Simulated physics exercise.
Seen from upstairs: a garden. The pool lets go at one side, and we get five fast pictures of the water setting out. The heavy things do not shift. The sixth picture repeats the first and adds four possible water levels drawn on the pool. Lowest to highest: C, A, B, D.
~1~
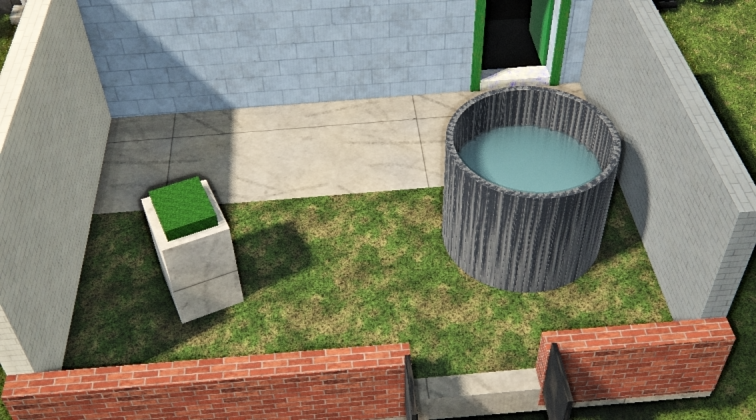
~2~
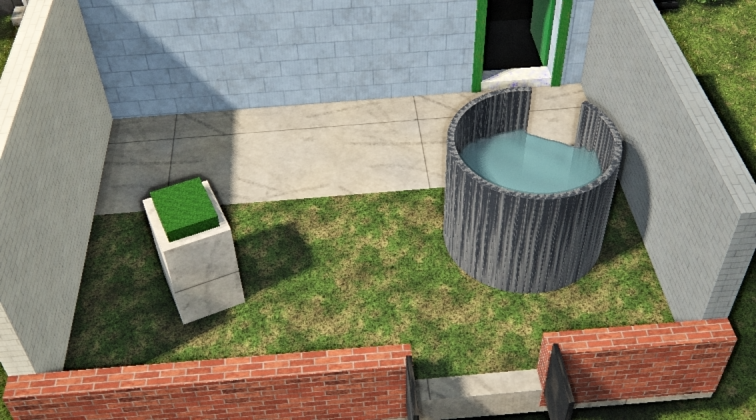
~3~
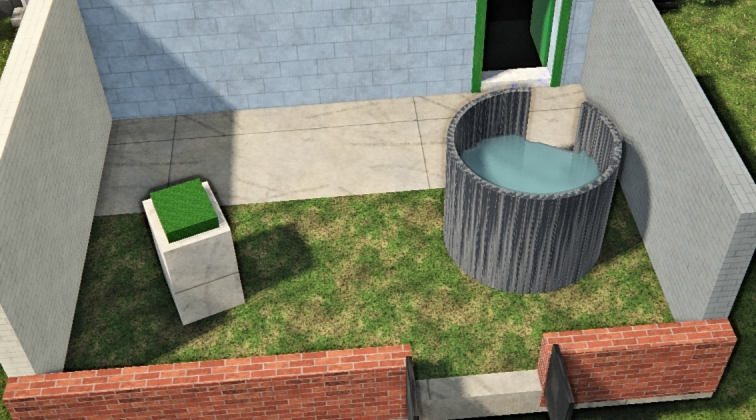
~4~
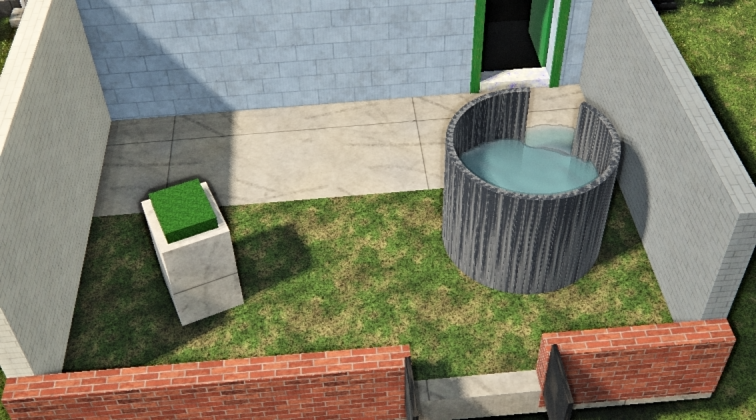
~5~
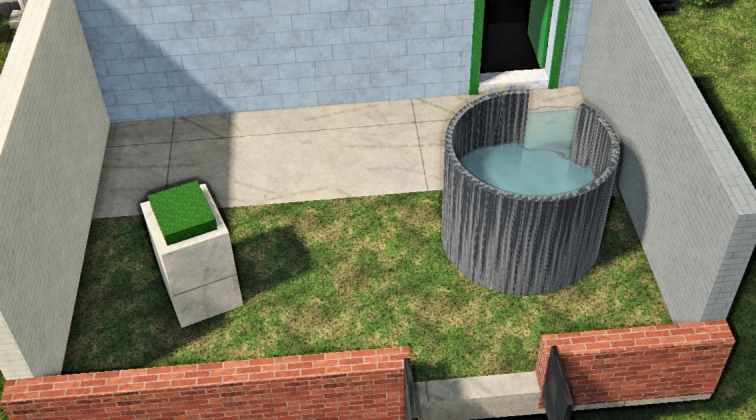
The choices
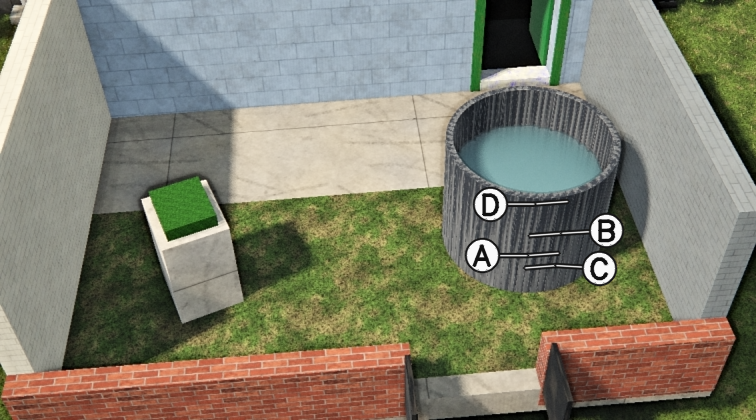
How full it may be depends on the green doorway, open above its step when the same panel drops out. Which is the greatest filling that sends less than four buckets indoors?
Take C.
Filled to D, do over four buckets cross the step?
Yes.
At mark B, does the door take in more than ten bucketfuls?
Yes, clearly.
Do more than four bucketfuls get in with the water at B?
Yes, it does.
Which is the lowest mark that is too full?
Here it is mark A.
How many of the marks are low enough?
One.
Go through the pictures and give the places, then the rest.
The first frame shows water in the pool at rest, its middle at (528, 173); foot of the green doorway at (514, 87); open gate at (476, 334).
In the second frame, water covers 1 % of the ground, its front hidden from here.
In the third frame, water covers 2 % of the ground, its front hidden from here.
In the fourth frame, water covers 5 % of the ground, its front hidden from here.
In the fifth frame, water covers 8 % of the ground, its front hidden from here.
In white, A at (542, 254); B at (545, 234); C at (540, 266); D at (550, 202); from the bottom up C, A, B, D.
With A, about 8 bucketfuls get in.
With B, dozens of bucketfuls pour in.
With C, a bucket or two gets in.
With D, dozens of bucketfuls pour in.
